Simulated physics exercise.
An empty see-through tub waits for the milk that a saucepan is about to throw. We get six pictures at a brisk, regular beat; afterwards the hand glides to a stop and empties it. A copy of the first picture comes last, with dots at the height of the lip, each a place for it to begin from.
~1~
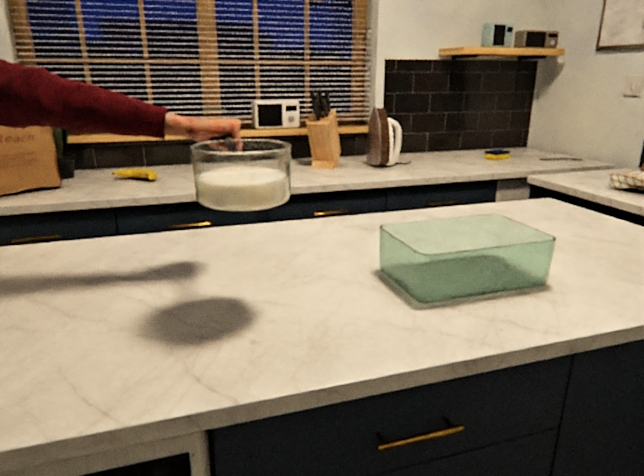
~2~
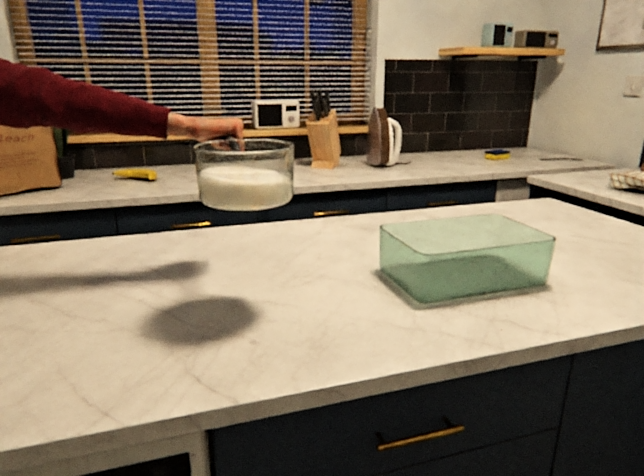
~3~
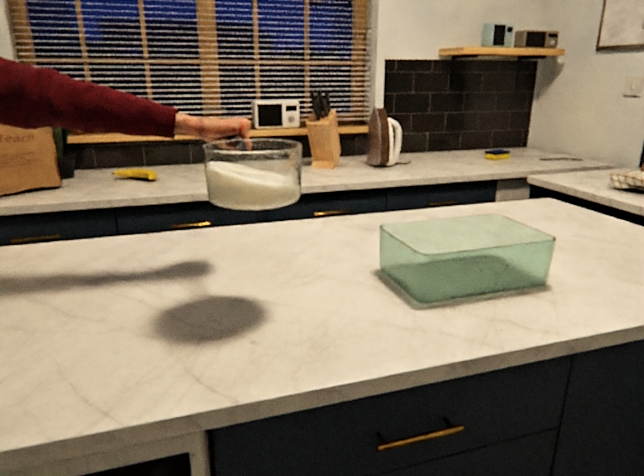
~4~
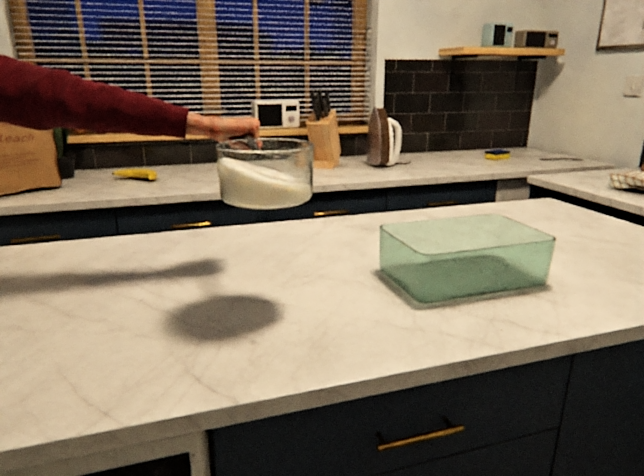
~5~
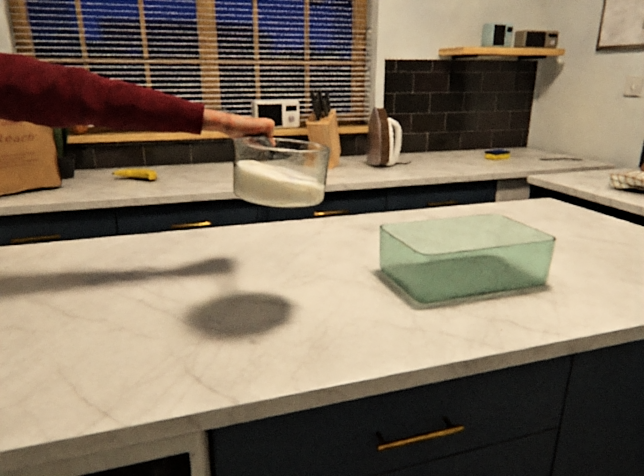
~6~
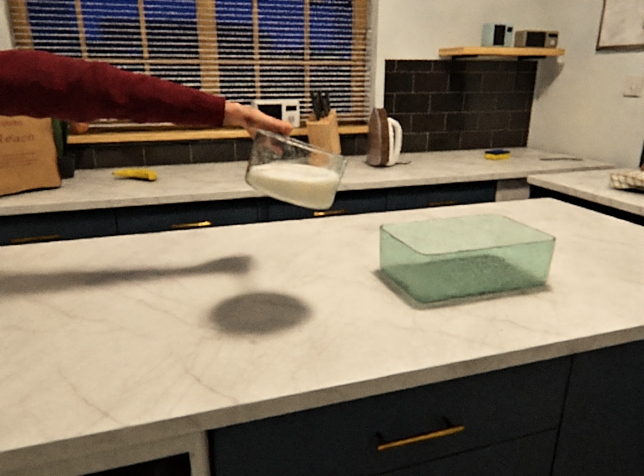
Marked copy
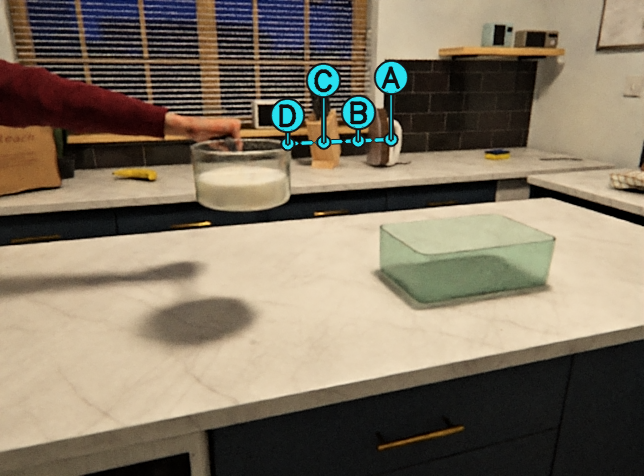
A kitchen with a pale marbled island over dark blue drawers is seen from slightly above by a still camera, with a blinded window behind. A clear, round glass vessel of white liquid hangs from a hand in a dark red sleeve at left, while an empty, see-through green tub sits at right. The arm carries the vessel rightward, the liquid sloshing, then tilts it toward the tub.
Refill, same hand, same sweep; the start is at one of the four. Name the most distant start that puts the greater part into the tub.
Use place C.
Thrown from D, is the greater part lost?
Yes, it does.
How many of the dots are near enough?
Three of them.
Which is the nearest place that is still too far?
The answer is D.
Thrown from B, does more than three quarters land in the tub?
Yes, clearly.
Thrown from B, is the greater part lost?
No, not at all.
On the marked copy, A at (391, 139); B at (358, 140); C at (323, 142); D at (287, 143).
For place A, about 84 % lands in the tub, 2 % falls short and 14 % goes beside or beyond.
For place B, about 89 % lands in the tub, 1 % falls short and 10 % goes beside or beyond.
For place C, about 65 % lands in the tub, 26 % falls short and 8 % goes beside or beyond.
For place D, about 27 % lands in the tub, 70 % falls short and 3 % goes beside or beyond.
